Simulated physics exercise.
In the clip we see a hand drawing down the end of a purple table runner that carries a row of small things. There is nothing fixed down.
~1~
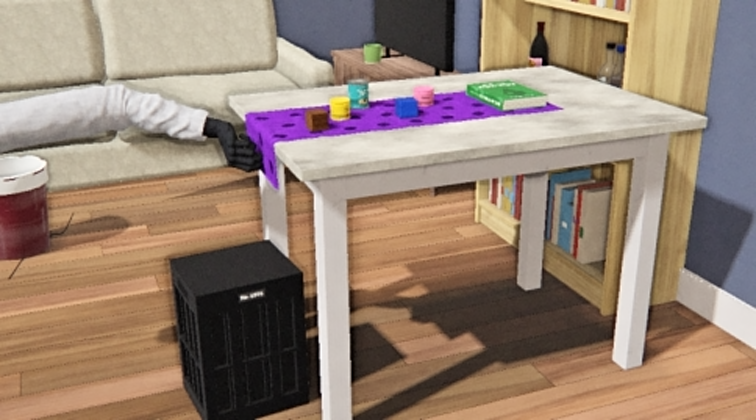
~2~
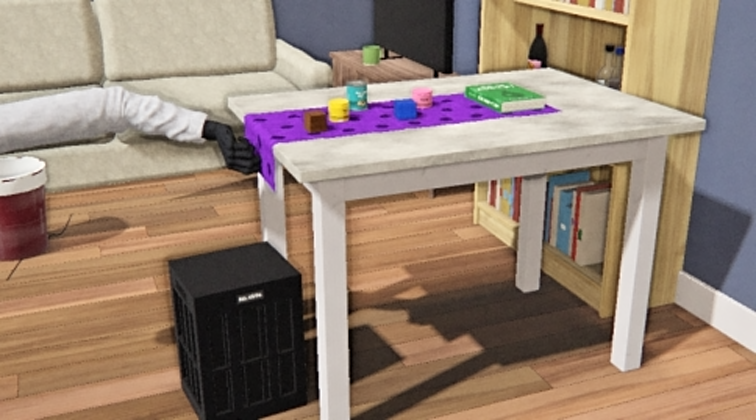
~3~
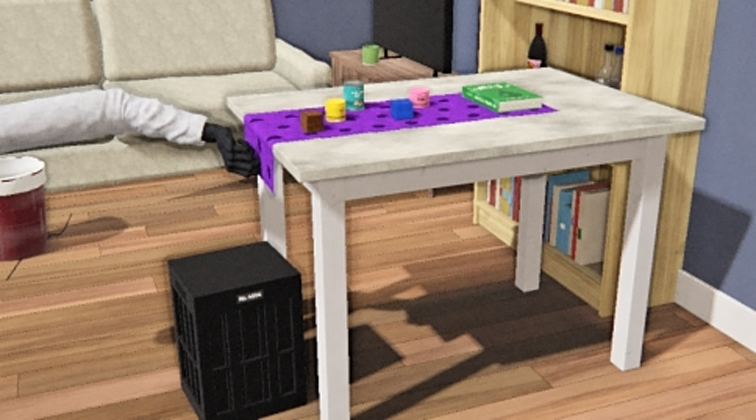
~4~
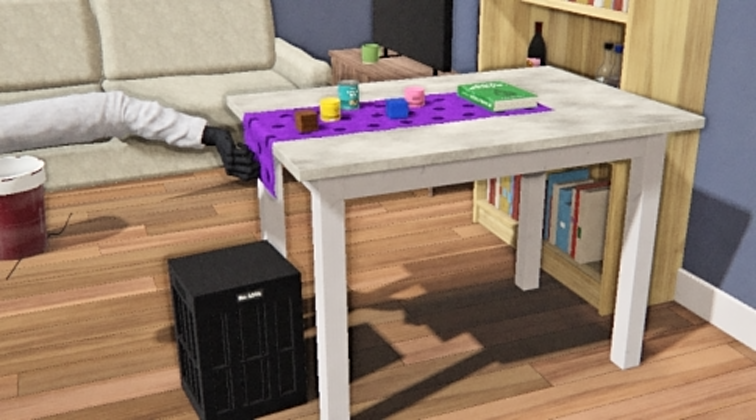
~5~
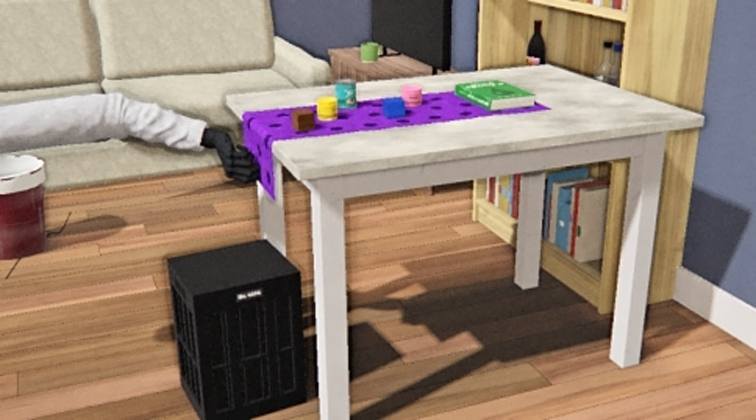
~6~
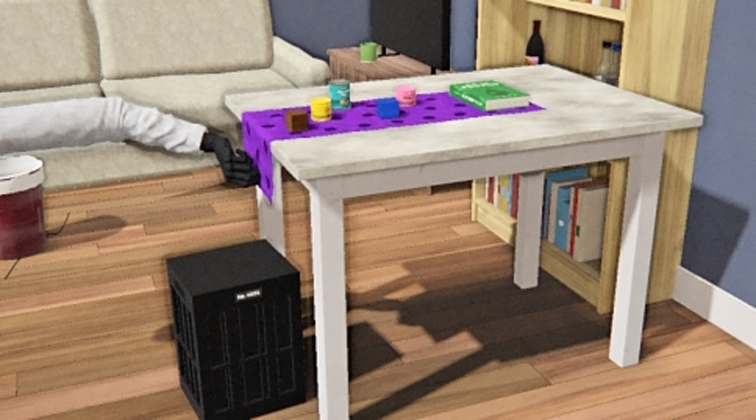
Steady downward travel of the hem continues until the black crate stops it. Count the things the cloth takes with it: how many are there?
Oh, the ones that fall number just the two this time.
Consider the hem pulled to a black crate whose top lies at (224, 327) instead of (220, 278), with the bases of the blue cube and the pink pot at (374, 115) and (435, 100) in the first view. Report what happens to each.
Outcome for the blue cube: It is lost. Outcome for the pink pot: It stays.
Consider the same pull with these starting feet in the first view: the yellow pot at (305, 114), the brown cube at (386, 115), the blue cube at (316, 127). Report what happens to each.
I reckon the yellow pot takes a fall, the brown cube hangs on and the blue cube takes a fall.
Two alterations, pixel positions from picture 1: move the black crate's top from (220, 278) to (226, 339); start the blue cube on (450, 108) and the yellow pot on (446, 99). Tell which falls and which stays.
Result - the blue cube stays put, and the yellow pot stays put.
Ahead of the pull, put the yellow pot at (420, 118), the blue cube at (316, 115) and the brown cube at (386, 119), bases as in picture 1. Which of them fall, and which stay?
The yellow pot ends up on top, the blue cube ends up off and the brown cube ends up on top.
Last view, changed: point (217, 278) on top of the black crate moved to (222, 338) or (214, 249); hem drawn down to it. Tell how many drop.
First case 4, second 1.
Soon after, hem near (260, 234); brown cube gone.
After that, hem on the crate; brown cube and yellow pot gone.
In the end, hem on the crate; brown cube and yellow pot gone. The answer is two.
